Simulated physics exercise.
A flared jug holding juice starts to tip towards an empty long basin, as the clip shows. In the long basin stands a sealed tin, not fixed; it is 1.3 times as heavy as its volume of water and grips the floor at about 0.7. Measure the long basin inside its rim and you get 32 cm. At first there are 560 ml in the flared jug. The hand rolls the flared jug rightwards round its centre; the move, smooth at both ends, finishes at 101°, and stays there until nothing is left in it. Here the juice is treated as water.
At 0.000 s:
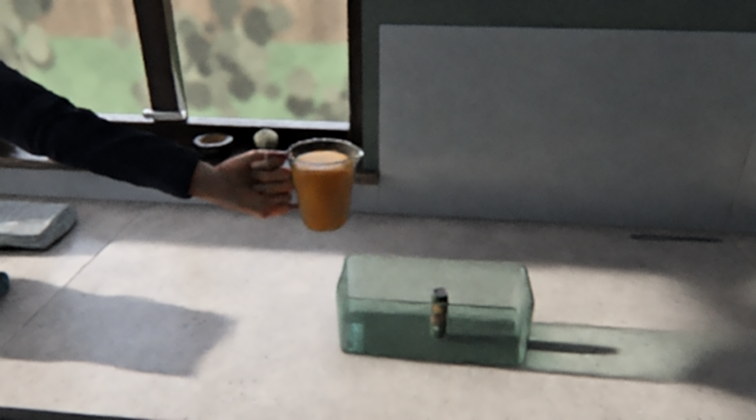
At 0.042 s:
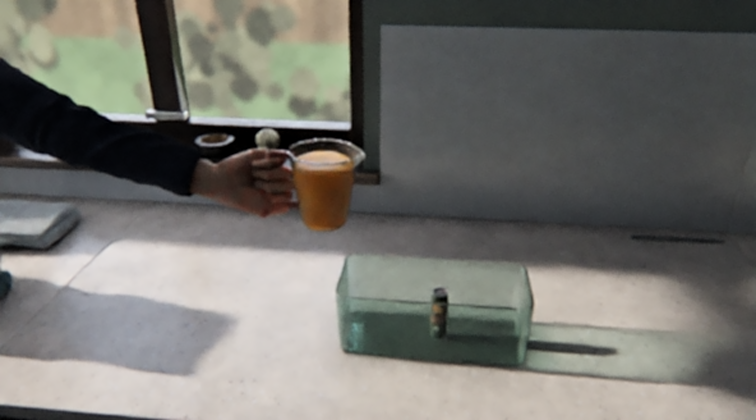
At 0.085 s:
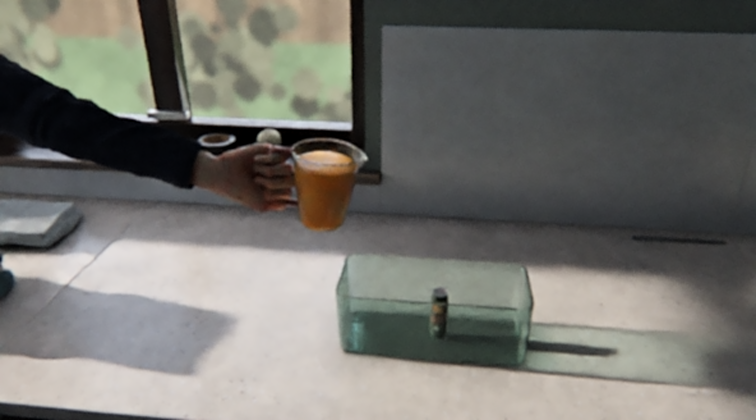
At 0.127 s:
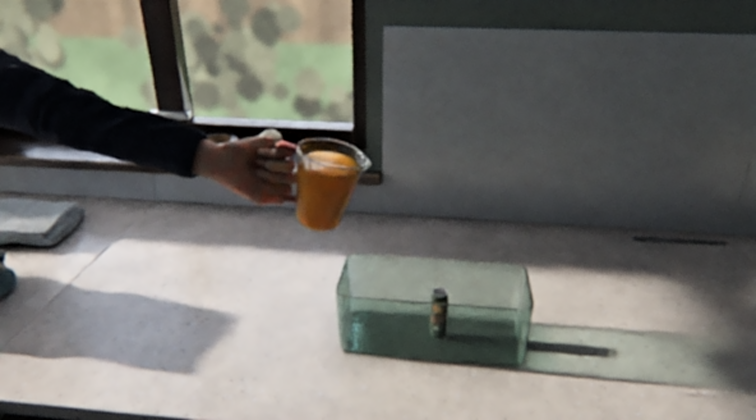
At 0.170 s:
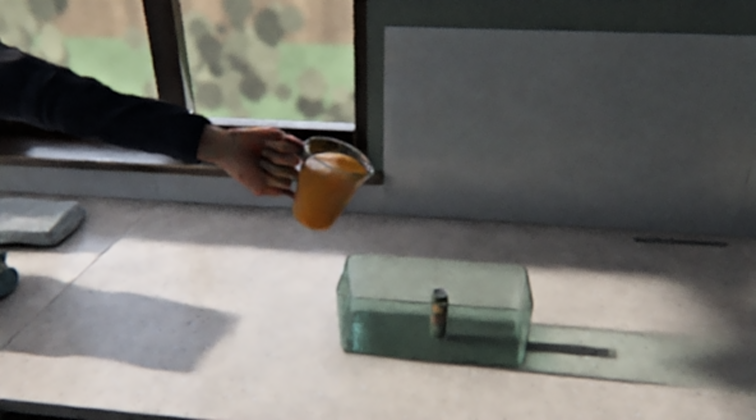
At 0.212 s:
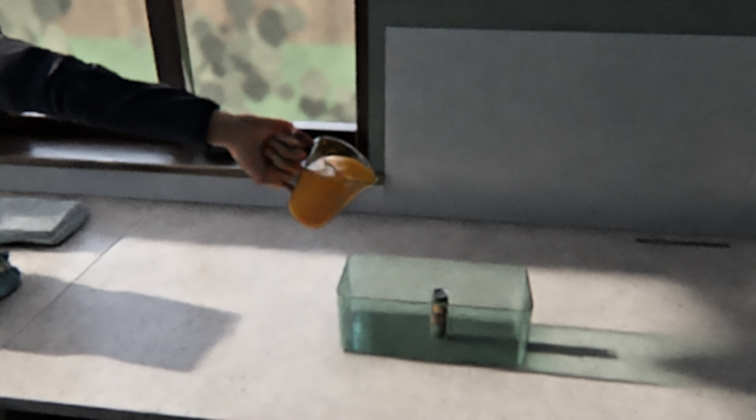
The clip shows a hand holding a clear jug of orange juice above a counter, near an empty greenish glass basin with a small tin by it, then smoothly rotating the jug rightwards until it leans at a clear slant.
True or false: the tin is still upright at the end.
True.
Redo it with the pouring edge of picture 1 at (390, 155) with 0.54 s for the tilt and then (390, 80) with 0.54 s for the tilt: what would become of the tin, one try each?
The tin overturns the first time and stays vertical the second time.
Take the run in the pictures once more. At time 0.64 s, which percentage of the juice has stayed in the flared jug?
I'd estimate some 14 per cent.
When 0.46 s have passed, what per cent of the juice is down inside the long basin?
Roughly 14 per cent.
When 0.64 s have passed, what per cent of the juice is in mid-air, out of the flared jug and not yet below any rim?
Airborne fraction: Approx. 20 %.
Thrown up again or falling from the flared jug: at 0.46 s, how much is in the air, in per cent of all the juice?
About 34 per cent.
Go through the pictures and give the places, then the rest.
The first picture shows tilt 0°; pouring edge (363, 154); surface from (293, 160) to (355, 163); the long basin's rim runs from (341, 275) to (530, 286); the tin's top is at (440, 294).
The second picture shows tilt 2°; pouring edge (364, 155); surface from (294, 159) to (355, 163).
The third picture shows tilt 6°; pouring edge (367, 159); surface from (298, 158) to (358, 165).
The fourth picture shows tilt 13°; pouring edge (371, 164); surface from (301, 158) to (361, 168).
The fifth picture shows tilt 23°; pouring edge (375, 173); surface from (305, 161) to (368, 170).
The sixth picture shows tilt 34°; pouring edge (378, 182); surface from (305, 171) to (374, 175).
After 0.46 s the tilt is 96° and 52 per cent is still to pour; the tin stands where it began.
After 0.64 s the tilt is 101° and 13 per cent is still to pour; the tin leans 4°.
After 0.83 s the tilt is 101° and 1 per cent is still to pour; the tin stands 1 cm from where it began.
After 1.04 s the tilt is 101° and 0 per cent is still to pour; the tin stands 1 cm from where it began.
In the end the tin stands 1 cm from where it began.
